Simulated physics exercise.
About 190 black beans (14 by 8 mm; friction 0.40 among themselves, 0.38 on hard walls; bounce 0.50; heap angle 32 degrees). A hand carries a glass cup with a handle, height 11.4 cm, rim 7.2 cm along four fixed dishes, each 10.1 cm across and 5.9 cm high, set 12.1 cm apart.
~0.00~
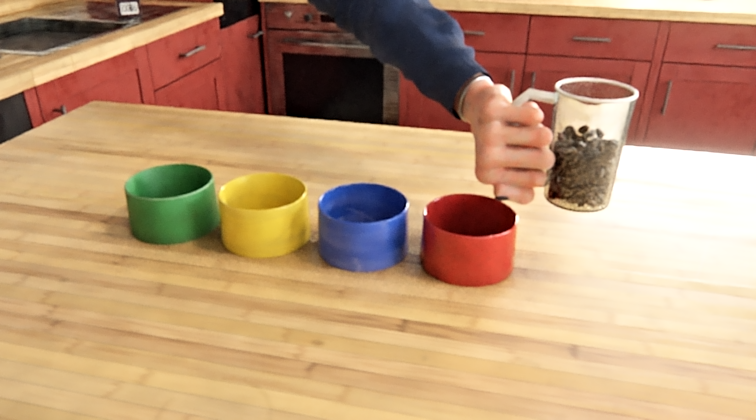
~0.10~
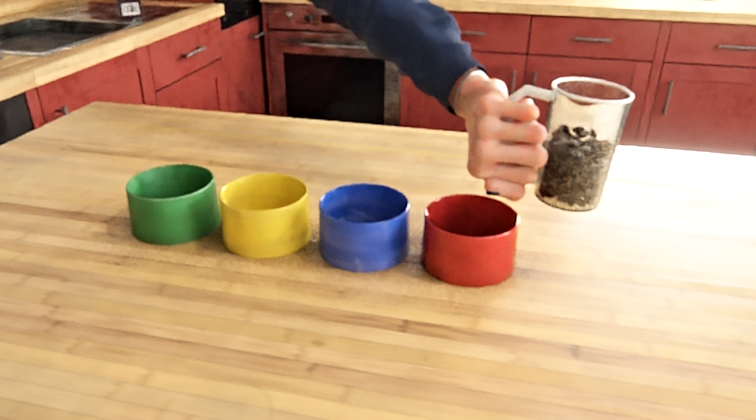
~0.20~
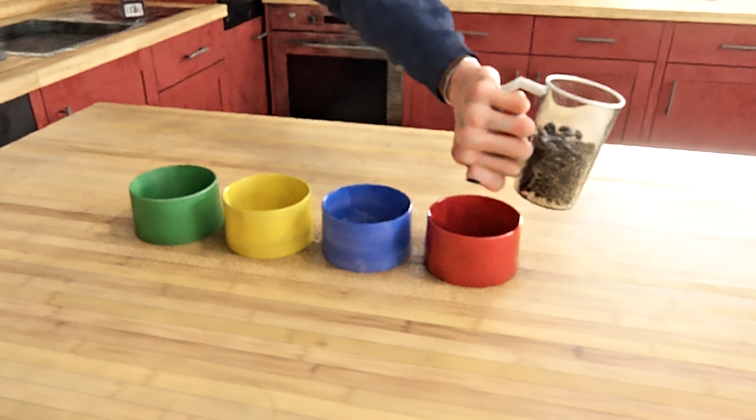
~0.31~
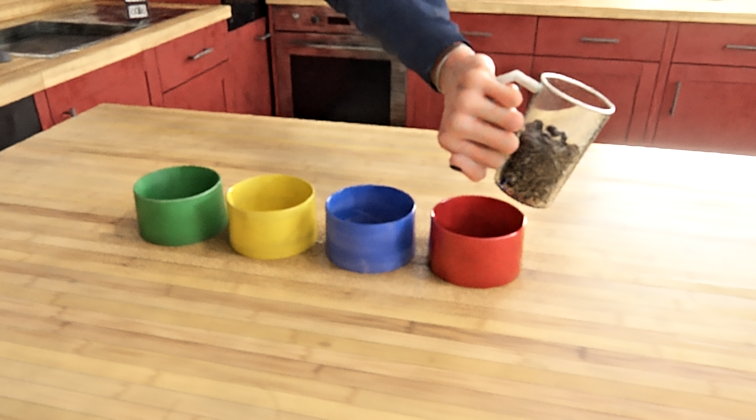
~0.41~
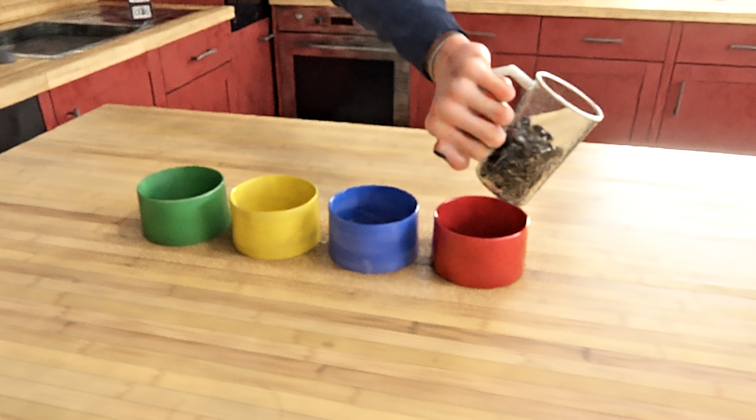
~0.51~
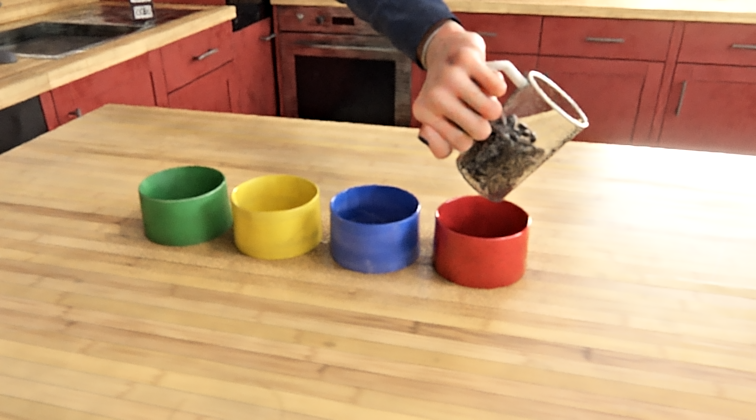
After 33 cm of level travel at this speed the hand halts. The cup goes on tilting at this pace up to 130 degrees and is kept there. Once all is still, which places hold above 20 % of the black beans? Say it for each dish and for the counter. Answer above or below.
Red dish: Below; blue dish: Above; green dish: Below; yellow dish: Below; on the counter: Below.
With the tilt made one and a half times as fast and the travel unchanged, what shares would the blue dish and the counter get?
Then: Blue 0, counter 30.
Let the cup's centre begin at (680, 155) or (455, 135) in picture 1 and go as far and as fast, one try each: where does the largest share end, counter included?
Most goes to: Red; yellow.
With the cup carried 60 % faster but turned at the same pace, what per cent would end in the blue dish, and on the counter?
Then: Blue 40, counter 60.
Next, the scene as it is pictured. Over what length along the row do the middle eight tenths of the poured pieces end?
Some 6 cm.
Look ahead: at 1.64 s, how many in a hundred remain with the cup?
About 45 per cent.
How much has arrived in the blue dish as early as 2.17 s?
Near 100 per cent so far.
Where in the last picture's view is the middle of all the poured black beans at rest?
Around (376, 234).
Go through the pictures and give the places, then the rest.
In the first picture, cup at (585, 146), tilt 0 degrees, lip at (636, 93), moved 0.0 cm; middle of the pieces at (581, 169); red dish at (470, 215); blue dish at (363, 202); yellow dish at (263, 191); green dish at (169, 181).
In the second picture, cup at (579, 146), tilt 4 degrees, lip at (632, 95), moved 0.8 cm; middle of the pieces at (573, 168).
In the third picture, cup at (563, 145), tilt 12 degrees, lip at (622, 101), moved 2.5 cm; middle of the pieces at (555, 166).
In the fourth picture, cup at (549, 144), tilt 20 degrees, lip at (612, 108), moved 4.3 cm; middle of the pieces at (537, 164).
In the fifth picture, cup at (534, 142), tilt 28 degrees, lip at (601, 116), moved 6.1 cm; middle of the pieces at (520, 161).
In the sixth picture, cup at (517, 141), tilt 37 degrees, lip at (586, 123), moved 7.9 cm; middle of the pieces at (501, 157); red dish at (482, 216); blue dish at (375, 204); yellow dish at (275, 193); green dish at (183, 183). Its pace works out near 80 degrees a second; the hand travels 18 cm a second.
After 1.19 s, tilt 93 degrees; cup holds 100 %.
After 1.64 s, tilt 129 degrees; cup holds 45 %, blue 55 %.
After 2.17 s, tilt 130 degrees; cup holds 0 %, blue 100 %.
At rest (2.5 s), red 0 %, blue 100 %, green 0 %, yellow 0 %, counter 0 %.
